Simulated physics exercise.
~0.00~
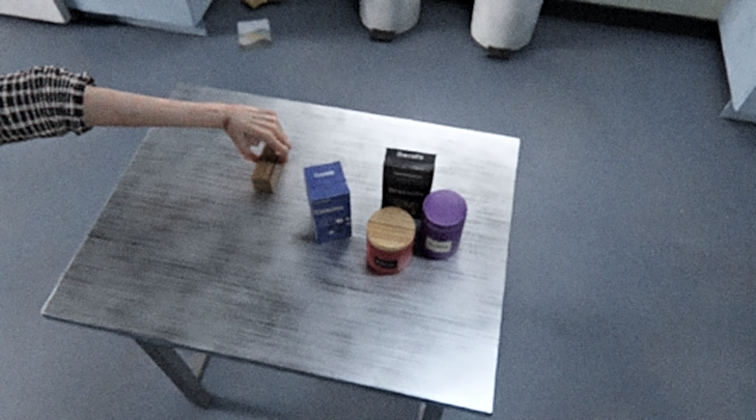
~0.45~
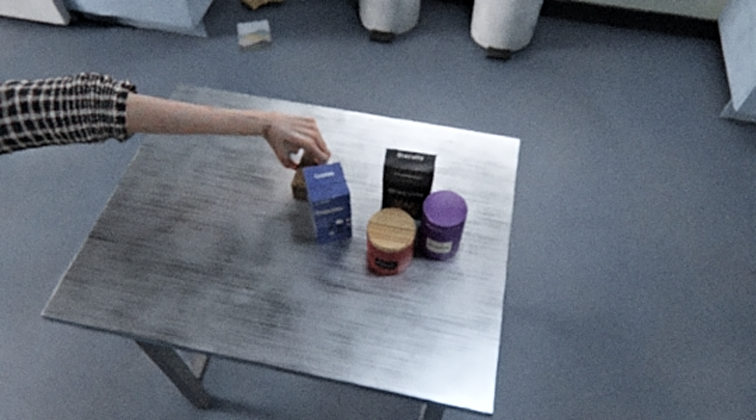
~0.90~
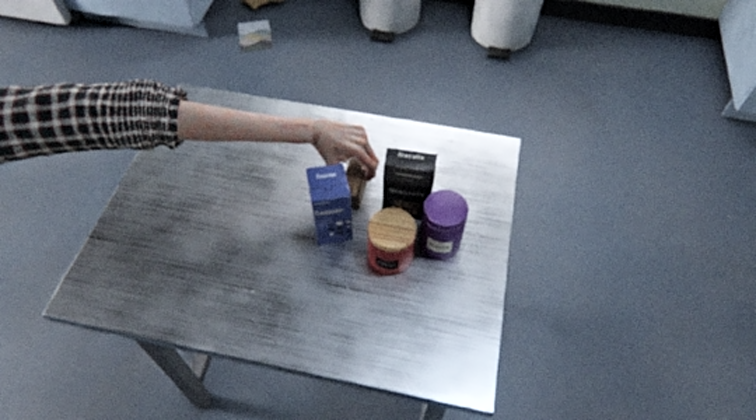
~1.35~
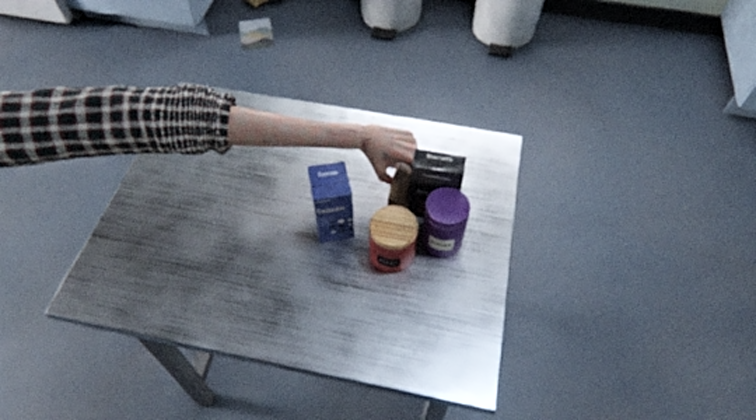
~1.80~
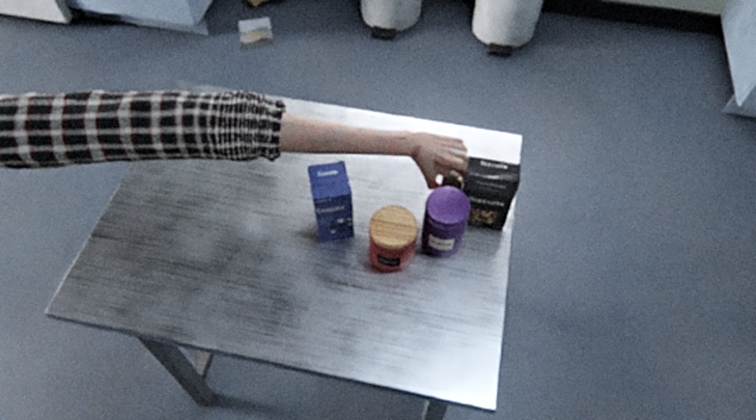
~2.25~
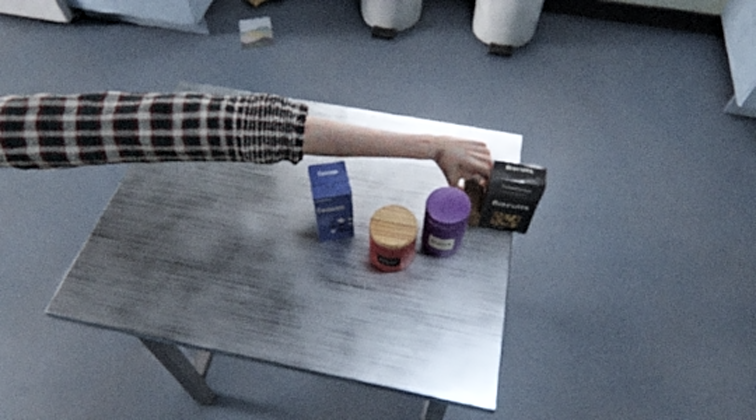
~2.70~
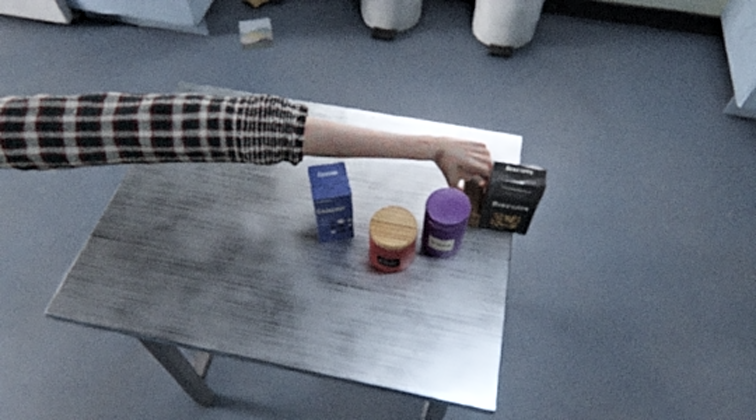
Hand in checked sleeve sliding a small block rightward, pushing a black packet to the table's right edge, where it stays upright.
